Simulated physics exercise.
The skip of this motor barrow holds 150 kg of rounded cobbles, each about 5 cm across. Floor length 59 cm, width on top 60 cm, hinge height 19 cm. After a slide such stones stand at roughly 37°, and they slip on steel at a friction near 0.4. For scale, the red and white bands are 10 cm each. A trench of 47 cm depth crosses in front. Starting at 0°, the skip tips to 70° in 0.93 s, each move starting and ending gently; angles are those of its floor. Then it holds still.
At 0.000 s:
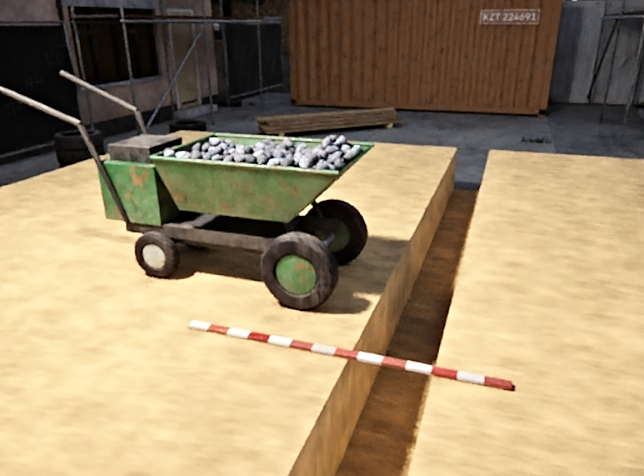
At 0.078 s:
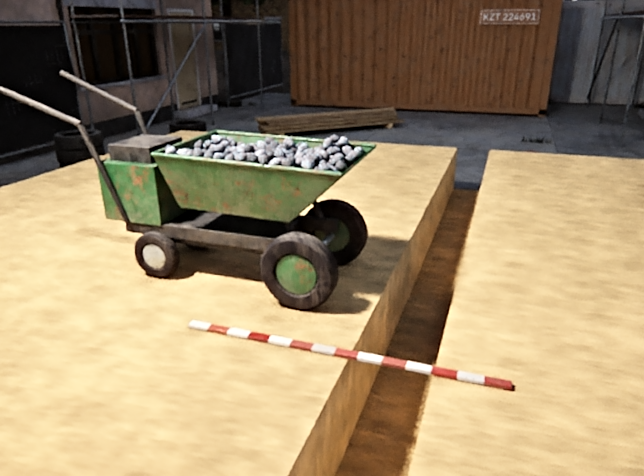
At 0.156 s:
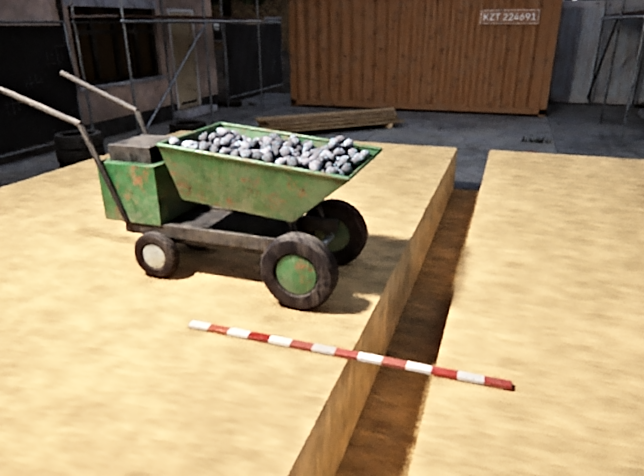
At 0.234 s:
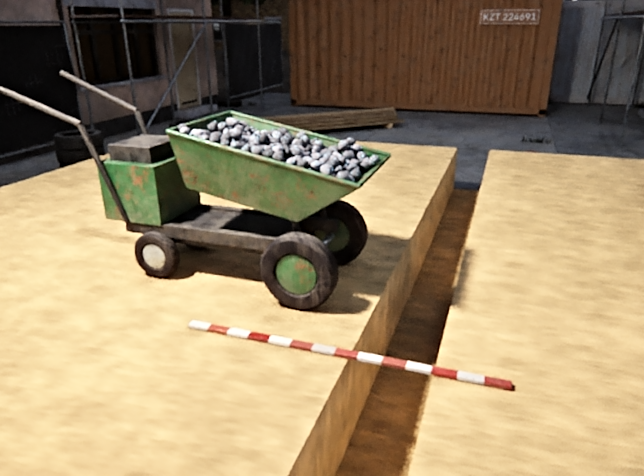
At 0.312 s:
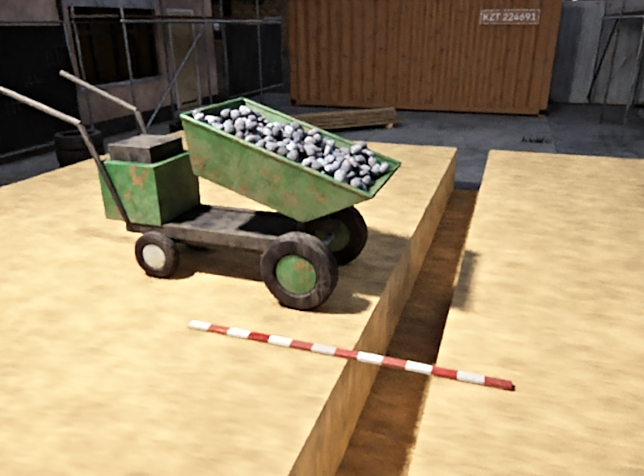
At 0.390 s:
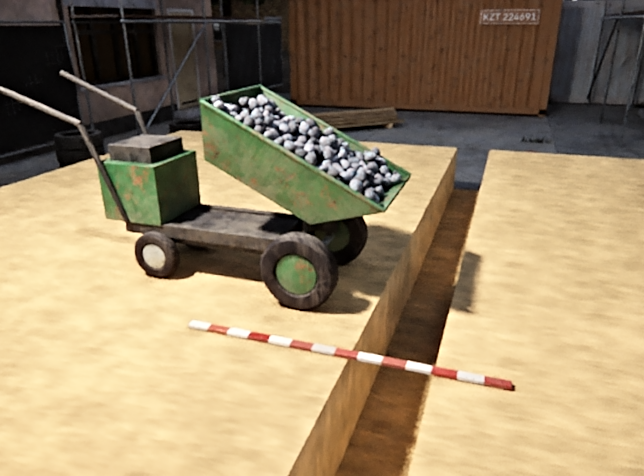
Green motor barrow standing beside a trench, its skip of rounded grey cobbles tilting steadily down to the right, rear end rising.
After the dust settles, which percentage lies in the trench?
Some 37 per cent of it.
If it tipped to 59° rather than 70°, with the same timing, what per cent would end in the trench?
It would be near 50 per cent.
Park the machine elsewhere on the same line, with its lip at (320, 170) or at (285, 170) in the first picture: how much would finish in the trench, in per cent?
About 55 and 95 per cent.
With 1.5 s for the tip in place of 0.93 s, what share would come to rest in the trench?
In that case some 45 per cent.
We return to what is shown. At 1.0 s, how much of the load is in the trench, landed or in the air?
Some 15 per cent.
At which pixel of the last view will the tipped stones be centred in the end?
Their middle is at about (482, 302).
After 0.7 s the floor is at 59°; 99 % in the skip, 1 % in the trench; the foremost stones are at (428, 246).
After 1.0 s the floor is at 70°; 54 % in the skip, 14 % in the trench, 32 % past the trench; the foremost stones are at (522, 311).
After 1.4 s the floor is at 70°; 12 % in the skip, 26 % in the trench, 62 % past the trench; the foremost stones are past the picture's edge.
After 3.3 s the floor is at 70°; 0 % in the skip, 37 % in the trench, 63 % past the trench; the foremost stones are past the picture's edge.
